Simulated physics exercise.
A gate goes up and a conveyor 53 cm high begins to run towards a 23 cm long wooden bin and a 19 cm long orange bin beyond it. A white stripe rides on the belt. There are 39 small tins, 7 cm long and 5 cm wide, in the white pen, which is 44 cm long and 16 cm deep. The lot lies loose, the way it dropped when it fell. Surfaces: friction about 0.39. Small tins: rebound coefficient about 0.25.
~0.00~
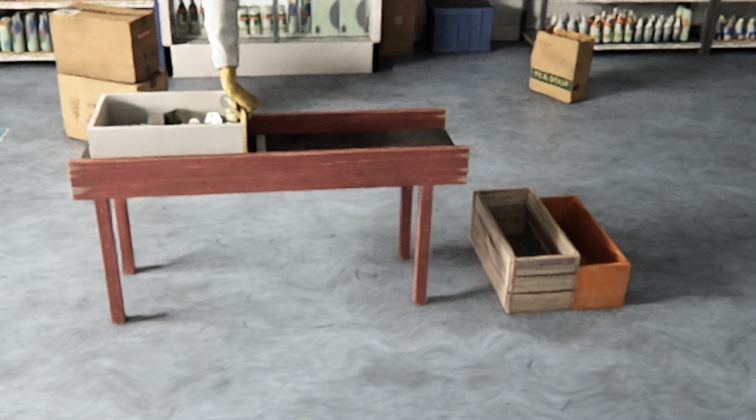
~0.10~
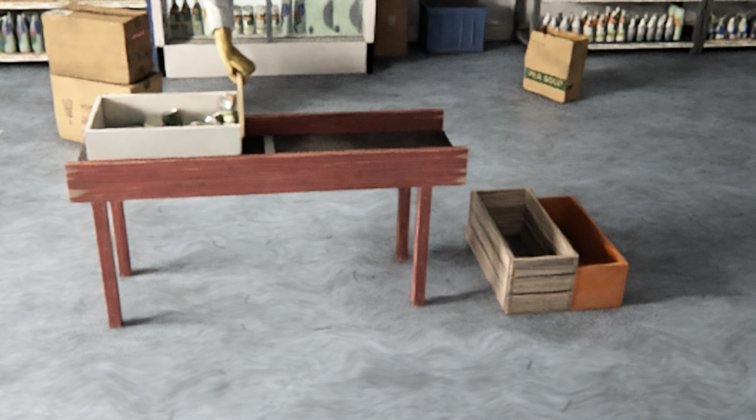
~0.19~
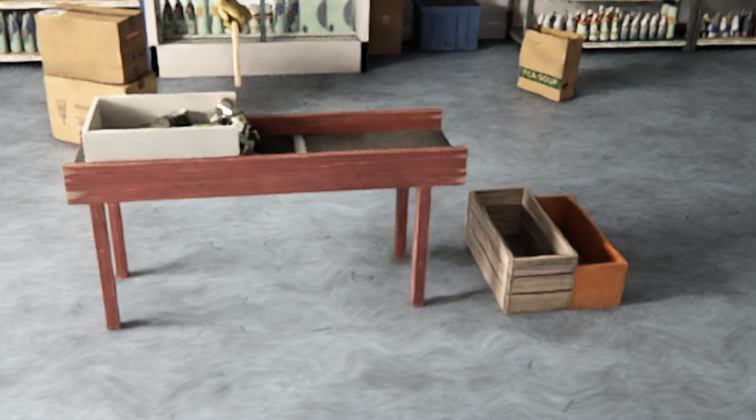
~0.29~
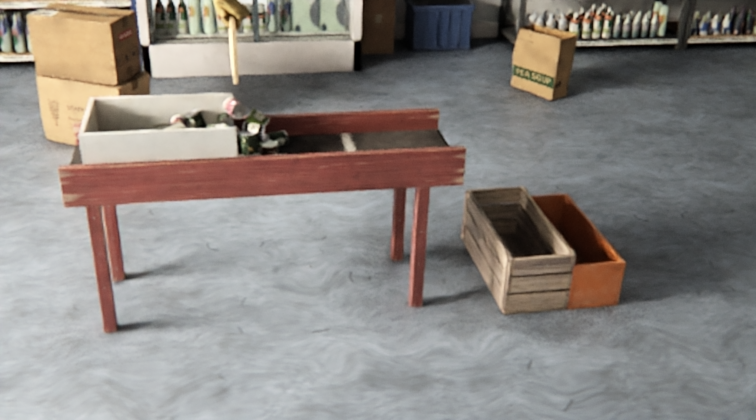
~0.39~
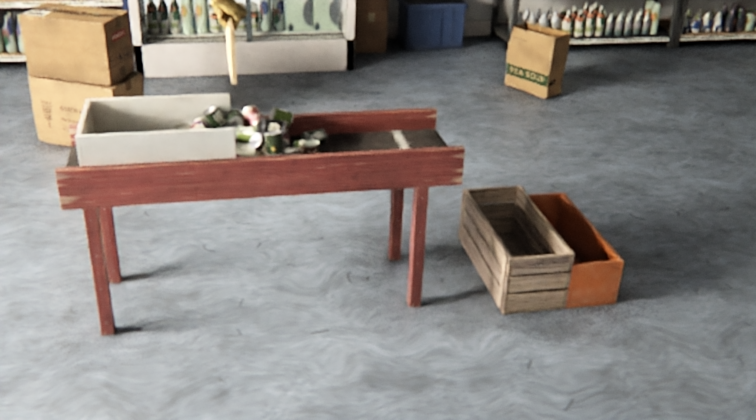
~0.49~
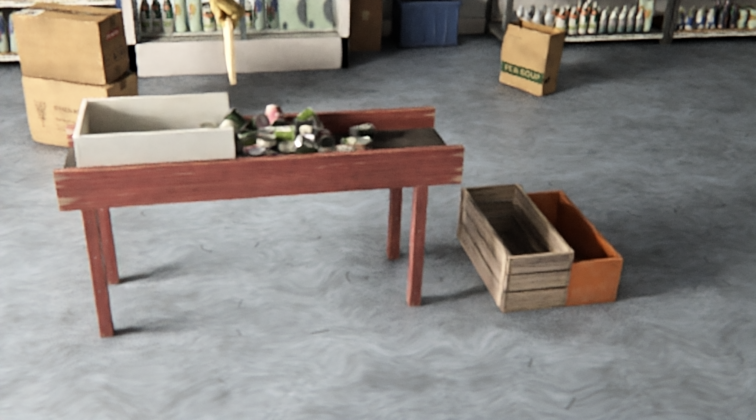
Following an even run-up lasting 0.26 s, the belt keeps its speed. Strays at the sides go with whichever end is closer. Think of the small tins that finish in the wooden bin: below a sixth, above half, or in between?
Looks like a minor share below a sixth of the load winds up in the wooden bin.
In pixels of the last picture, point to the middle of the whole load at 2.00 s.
I'd put the middle close to (572, 254) in the last view.
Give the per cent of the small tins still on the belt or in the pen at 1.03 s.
Near 5 in a hundred.
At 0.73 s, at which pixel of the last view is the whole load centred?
About (385, 142).
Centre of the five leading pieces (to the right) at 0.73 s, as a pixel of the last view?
Somewhere near pixel (497, 147) of the last view.
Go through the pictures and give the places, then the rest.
In the first frame (we follow the rim corner now nearest the camera; the camera moves round a little), white pen at (92, 128); wooden bin at (517, 258); belt has run 0 cm; nothing out yet.
White pen at (89, 131); belt has run 4 cm, in the second frame.
White pen at (87, 132); belt has run 14 cm; 2 out, the lowest tin at (247, 140), in the third frame.
White pen at (83, 134); belt has run 32 cm; 11 out, in the fourth frame.
White pen at (80, 136); belt has run 51 cm; 19 out, in the fifth frame.
White pen at (79, 136); wooden bin at (512, 257); belt has run 70 cm; 28 out, the lowest tin at (362, 133), in the sixth frame.
After 0.73 s, 31 on the belt and 8 in the air.
After 1.03 s, 9 in the orange bin, 2 on the belt and 28 in the air.
After 1.45 s, 29 in the orange bin, 8 on the ground beyond the orange bin and 2 in the air.
Final count (at 2.00 s), 29 in the orange bin and 10 on the ground beyond the orange bin. Asked share, 0 of 39, 0 per cent.
